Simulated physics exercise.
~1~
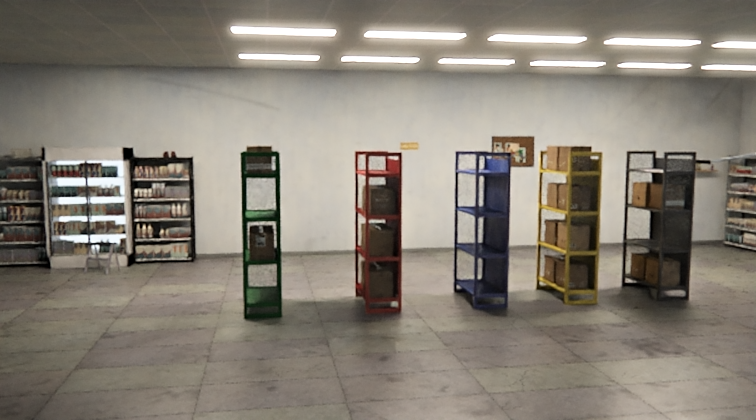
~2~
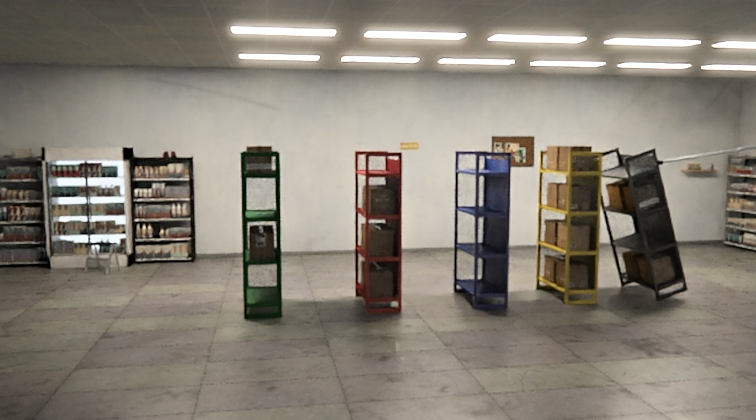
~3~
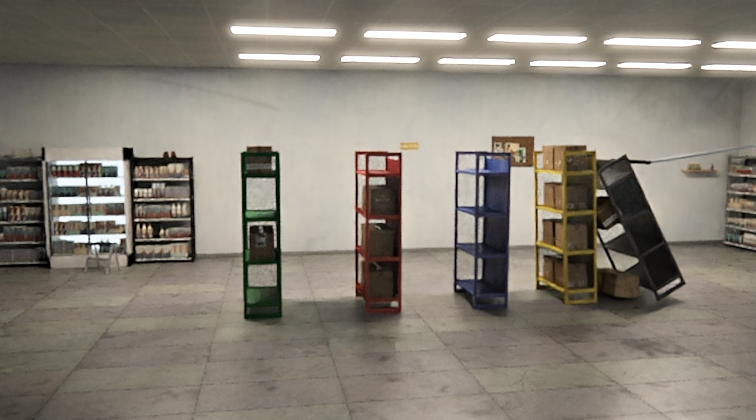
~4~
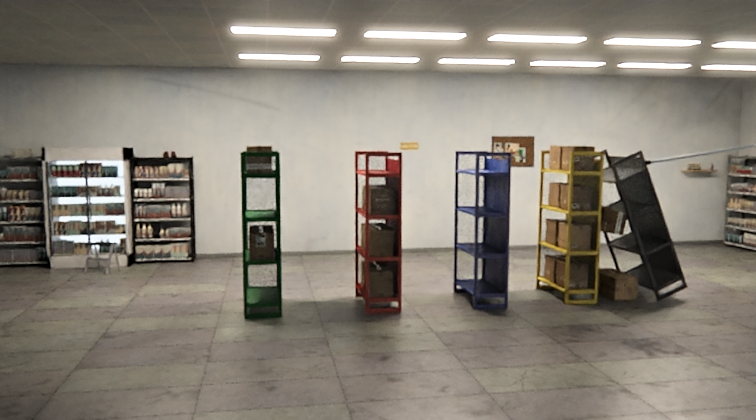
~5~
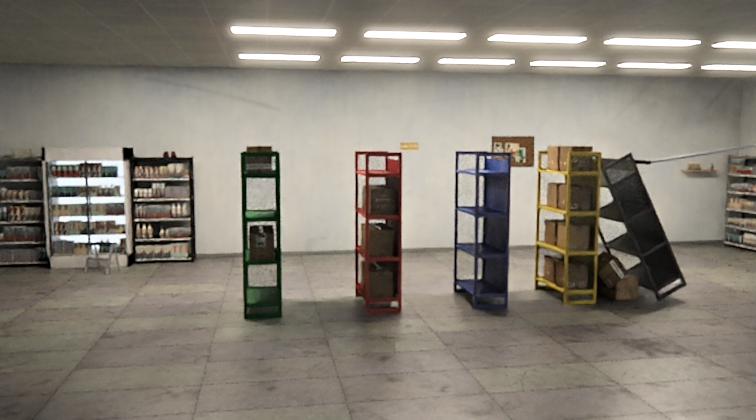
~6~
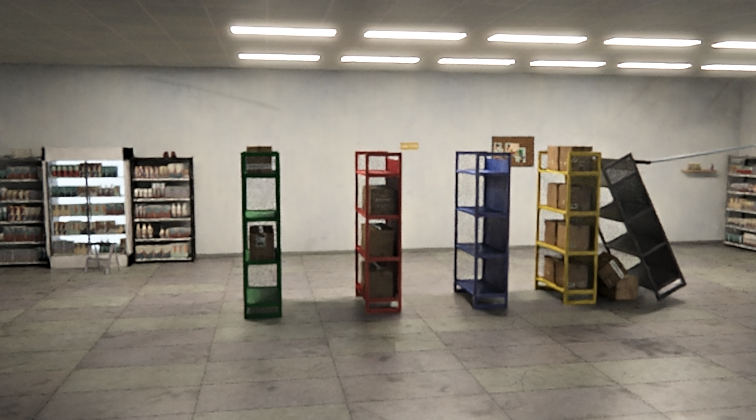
A dark rack pushed by a pole tips left, spills boxes and leans beside four standing racks.
